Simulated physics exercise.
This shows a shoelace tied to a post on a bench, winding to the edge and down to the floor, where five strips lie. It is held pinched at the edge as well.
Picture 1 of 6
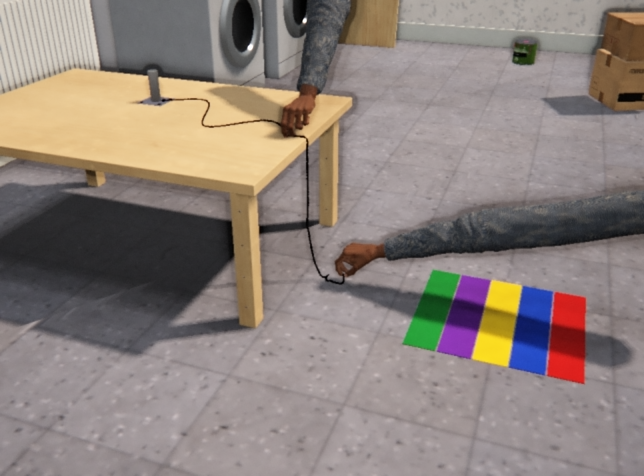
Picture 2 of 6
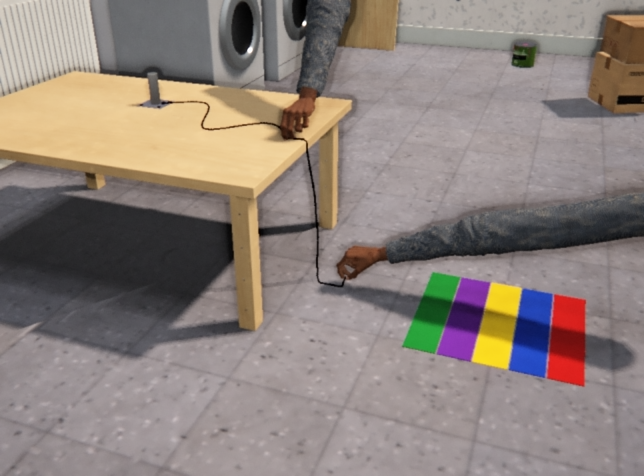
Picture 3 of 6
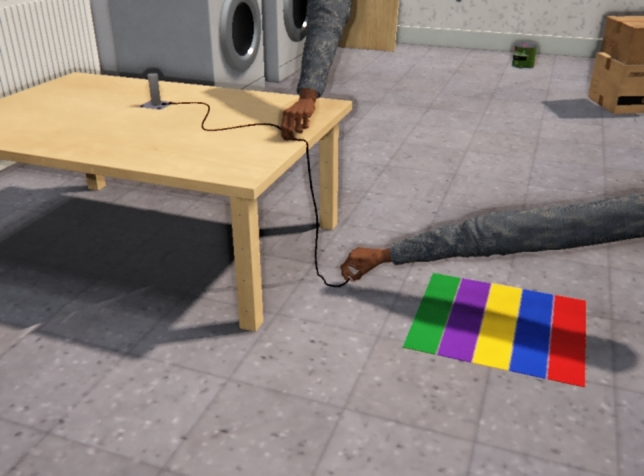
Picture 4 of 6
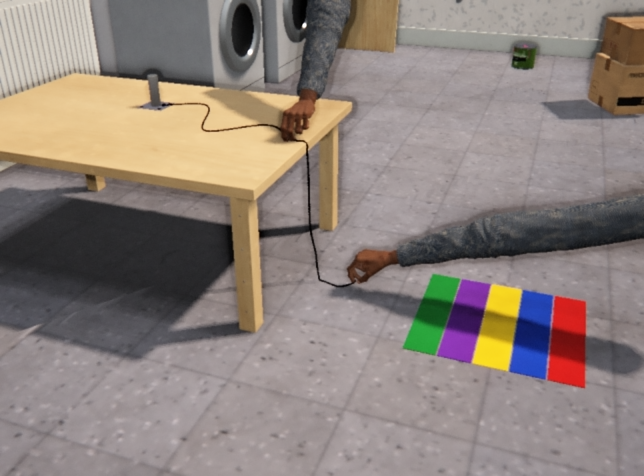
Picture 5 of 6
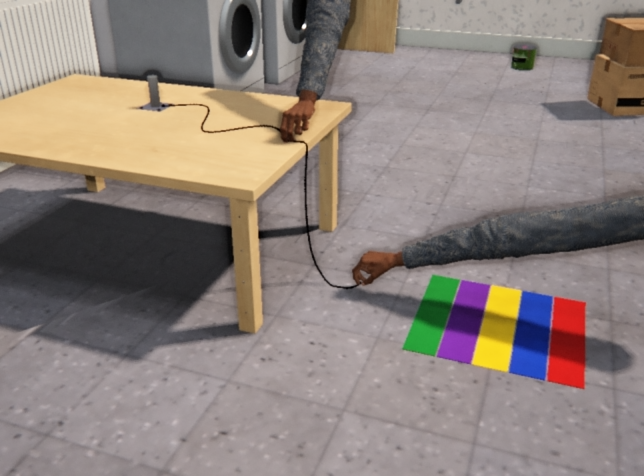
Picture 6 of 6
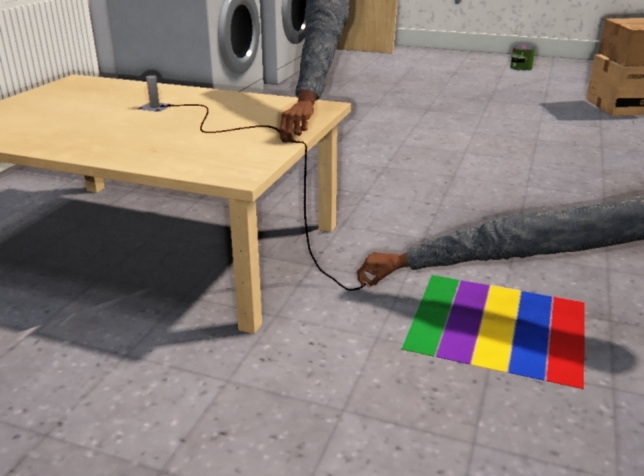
A hand low on the right draws the end of a thin black shoelace slowly rightward along a grey tiled floor, in a laundry room seen from above at an angle. The lace runs from a small grey post on a pale wooden bench to the edge, where another hand pinches it, and down beside green, purple, yellow, blue and red strips. The hanging length shifts from a sharp bend into a smoother slant, while the upper hand and the view stay nearly still.
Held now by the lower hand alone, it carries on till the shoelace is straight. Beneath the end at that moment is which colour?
Beneath it is blue.
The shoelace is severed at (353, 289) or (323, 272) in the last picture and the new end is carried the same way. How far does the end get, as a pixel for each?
About (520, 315), then (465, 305).
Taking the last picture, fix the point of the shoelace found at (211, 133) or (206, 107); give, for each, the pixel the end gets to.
Taking the tries in turn, you get (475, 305) and then (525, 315).
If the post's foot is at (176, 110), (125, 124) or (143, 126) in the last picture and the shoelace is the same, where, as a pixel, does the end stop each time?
Taking the tries in turn, you get (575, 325), (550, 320) and (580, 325).
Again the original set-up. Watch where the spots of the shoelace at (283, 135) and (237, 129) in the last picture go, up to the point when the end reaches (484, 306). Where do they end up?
Roughly (318, 181) for the first and (290, 135) for the second.
A little later, end near (484, 306); over purple.
Next, end near (521, 313); over blue.
When it is tight, end near (542, 317); over blue. The end stops over the blue strip.
